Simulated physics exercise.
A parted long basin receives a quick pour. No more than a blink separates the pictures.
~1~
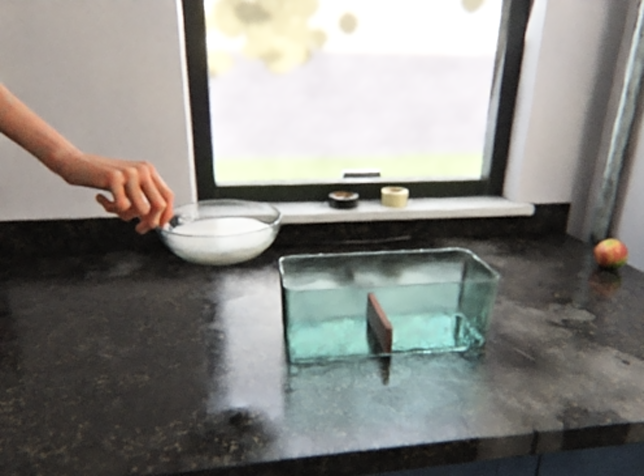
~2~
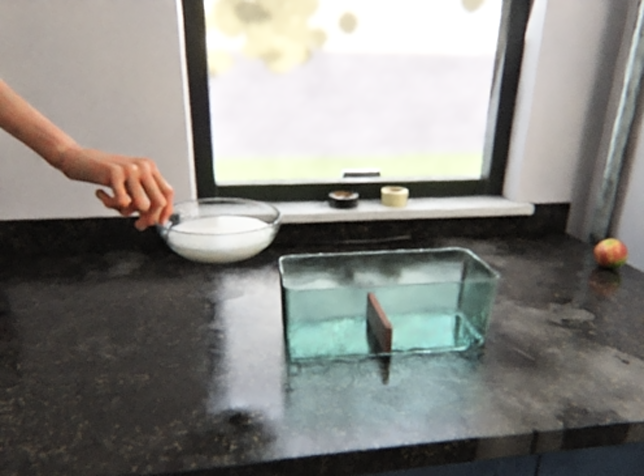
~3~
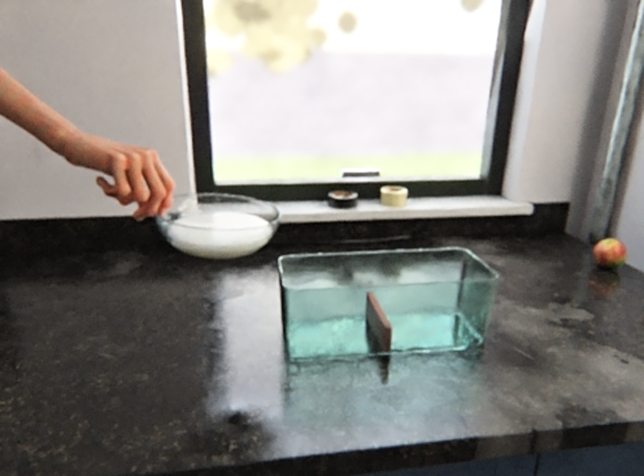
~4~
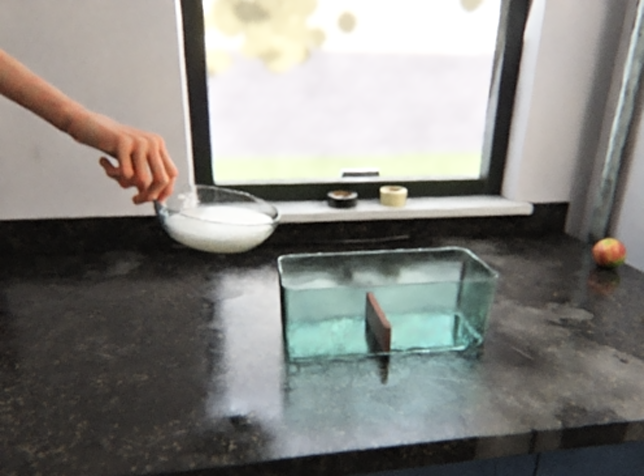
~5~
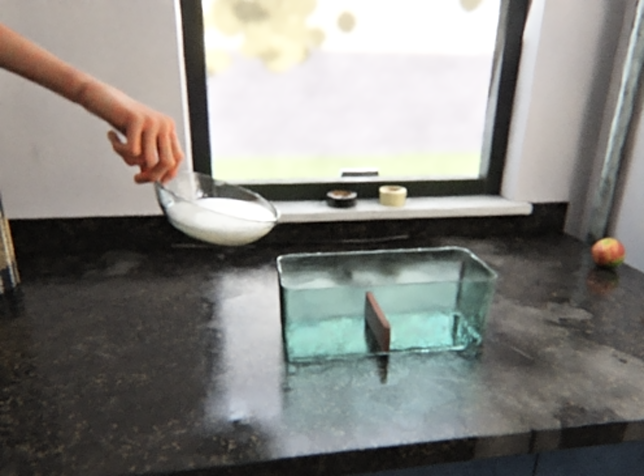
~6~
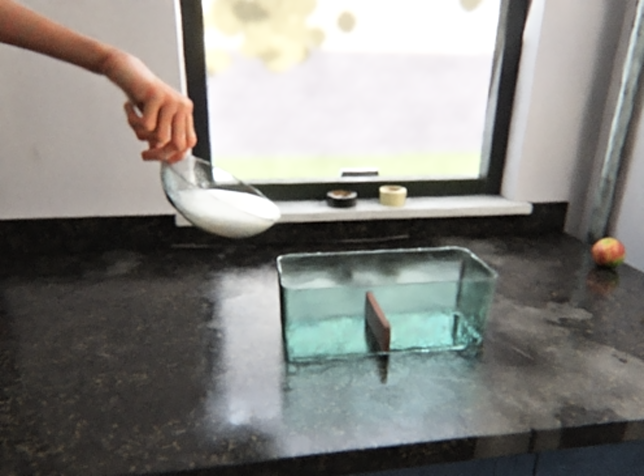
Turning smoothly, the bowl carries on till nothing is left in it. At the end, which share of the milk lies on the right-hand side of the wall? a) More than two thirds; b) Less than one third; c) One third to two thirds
b.
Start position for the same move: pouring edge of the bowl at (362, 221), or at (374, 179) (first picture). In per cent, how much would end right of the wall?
You'd see around 85 per cent, and then around 85 per cent.
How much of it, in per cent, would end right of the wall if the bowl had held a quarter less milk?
Roughly 5 percent.
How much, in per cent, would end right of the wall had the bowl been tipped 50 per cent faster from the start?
Close to 10 per cent.
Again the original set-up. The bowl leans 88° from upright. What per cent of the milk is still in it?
Remaining fraction: Approx. 10 %.
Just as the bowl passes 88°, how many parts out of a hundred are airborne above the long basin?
Estimate: Some 60 per cent.
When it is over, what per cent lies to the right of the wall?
Around 10 %.
A moment on, the tilt is 88° and 11 per cent is still to pour, 30 is left of the wall and 0 right of it.
Next, the tilt is 106° and 0 per cent is still to pour, 88 is left of the wall and 4 right of it.
Then the tilt is 106° and 0 per cent is still to pour, 89 is left of the wall and 8 right of it.
Later the tilt is 106° and 0 per cent is still to pour, 88 is left of the wall and 10 right of it.
In the end 87 per cent lies left of the wall, 10 right of it and 3 outside.
